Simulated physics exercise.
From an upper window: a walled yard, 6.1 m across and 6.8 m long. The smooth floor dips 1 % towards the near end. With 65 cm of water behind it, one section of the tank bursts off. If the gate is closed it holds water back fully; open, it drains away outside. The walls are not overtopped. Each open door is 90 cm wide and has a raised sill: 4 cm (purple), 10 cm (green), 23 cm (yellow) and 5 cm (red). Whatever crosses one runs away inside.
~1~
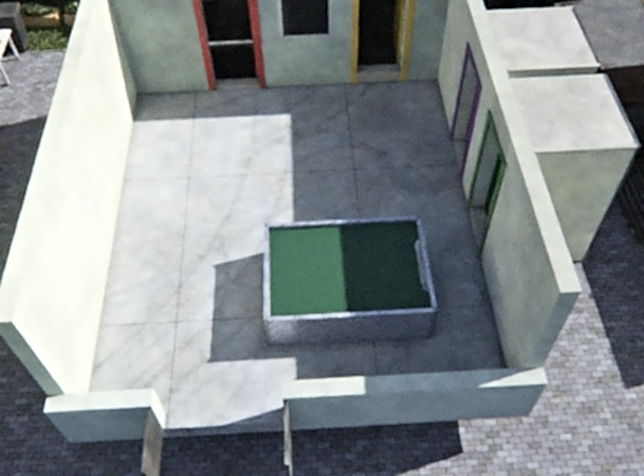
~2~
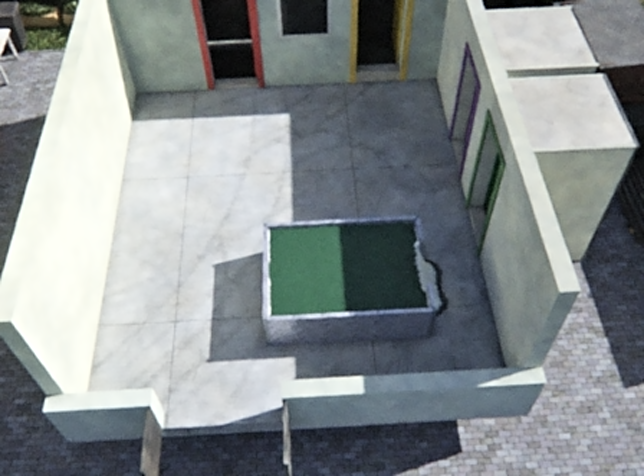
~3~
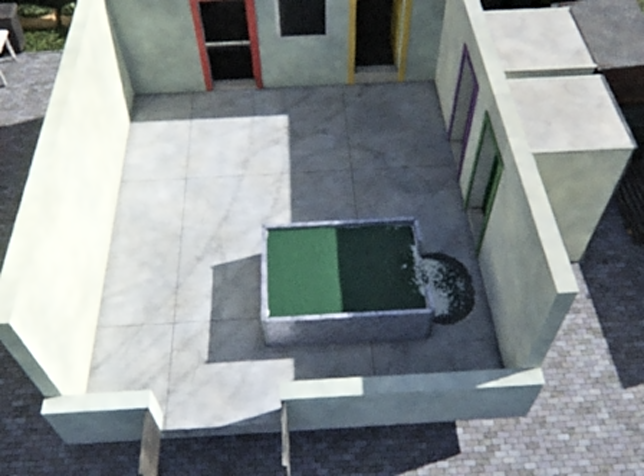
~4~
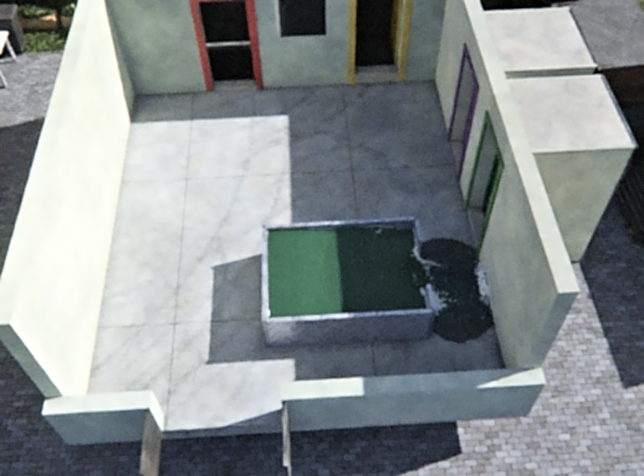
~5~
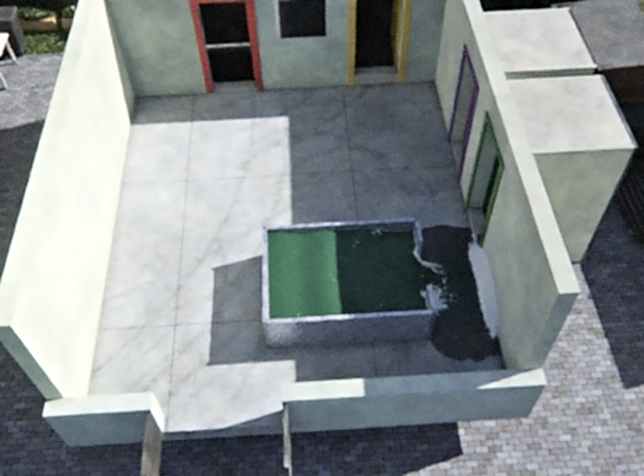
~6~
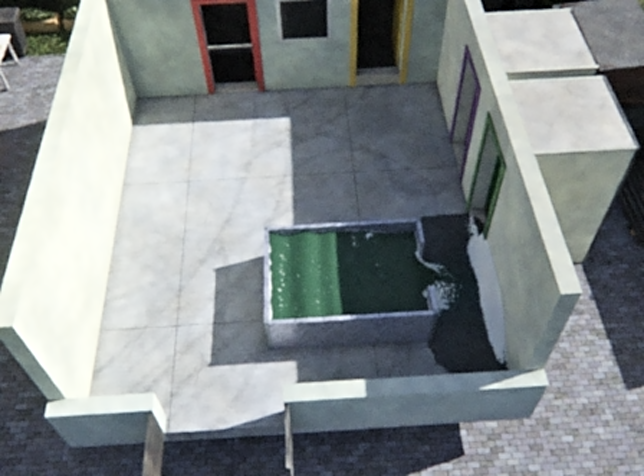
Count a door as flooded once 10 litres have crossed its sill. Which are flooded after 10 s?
Within that time: At the purple door it does not reach the limit; at the green door it exceeds the limit; at the yellow door it does not reach the limit; at the red door it keeps below the limit.
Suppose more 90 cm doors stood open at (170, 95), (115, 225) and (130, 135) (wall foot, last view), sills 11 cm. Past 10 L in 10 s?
In turn: Not over, below, below.
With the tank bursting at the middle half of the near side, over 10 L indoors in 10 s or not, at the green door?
Then: Green not over.
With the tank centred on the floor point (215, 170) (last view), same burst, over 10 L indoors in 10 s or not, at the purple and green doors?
Against that limit: Purple above, green past it.
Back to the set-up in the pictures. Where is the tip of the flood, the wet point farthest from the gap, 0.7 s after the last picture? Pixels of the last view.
At about (448, 158).
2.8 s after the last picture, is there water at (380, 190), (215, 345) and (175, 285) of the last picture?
In that order: Under water, under water, still dry.
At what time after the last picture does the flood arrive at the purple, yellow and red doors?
Purple 0.6 s, yellow 1.8 s, red 3.2 s.
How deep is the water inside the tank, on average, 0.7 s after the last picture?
Roughly 48 cm on average.
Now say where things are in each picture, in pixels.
Still water, 65 cm deep, in the tank at (346, 268), in the first frame.
Water pours out at (420, 279) and has run 0.5 m, to (437, 311); typically 9 cm deep outside, 65 cm at the tank's back, in the second frame.
The front is at (468, 304), 0.8 m from the gap at (419, 281); 0.8 m2 of floor is under water; 65 cm left at the back of the tank, in the third frame.
Water pours out at (419, 281) and has run 1.2 m, to (492, 319); typically 9 cm deep outside, 65 cm at the tank's back, in the fourth frame.
Water pours out at (420, 282) and has run 1.5 m, to (499, 348); typically 8 cm deep outside, 65 cm at the tank's back, in the fifth frame.
The front is at (507, 371), 1.8 m from the gap at (422, 282); 2.3 m2 of floor is under water; 62 cm left at the back of the tank, in the sixth frame.
Then, 0.7 s after the last picture water covers 10 % of the floor and is deepest (46 cm) near (479, 289); purple door 3 cm at the sill, 0 L in, green door 19 cm at the sill, 10 L in, yellow door not reached, red door not reached.
Then, 1.5 s after the last picture water covers 25 % of the floor and is deepest (42 cm) near (479, 289); purple door 5 cm at the sill, 0 L in, green door 18 cm at the sill, 35 L in, yellow door not reached, red door not reached.
Then, 2.8 s after the last picture water covers 45 % of the floor and is deepest (28 cm) near (504, 394); purple door 5 cm at the sill, 1 L in, green door 13 cm at the sill, 59 L in, yellow door 15 cm at the sill, 0 L in, red door not reached.
Then, 5.3 s after the last picture water covers 70 % of the floor and is deepest (20 cm) near (504, 394); purple door 3 cm at the sill, 2 L in, green door 10 cm at the sill, 71 L in, yellow door 9 cm at the sill, 0 L in, red door 4 cm at the sill, 0 L in.
Then, 9.3 s after the last picture water covers 95 % of the floor and is deepest (12 cm) near (491, 395); purple door 2 cm at the sill, 2 L in, green door 6 cm at the sill, 73 L in, yellow door 4 cm at the sill, 0 L in, red door 2 cm at the sill, 0 L in.
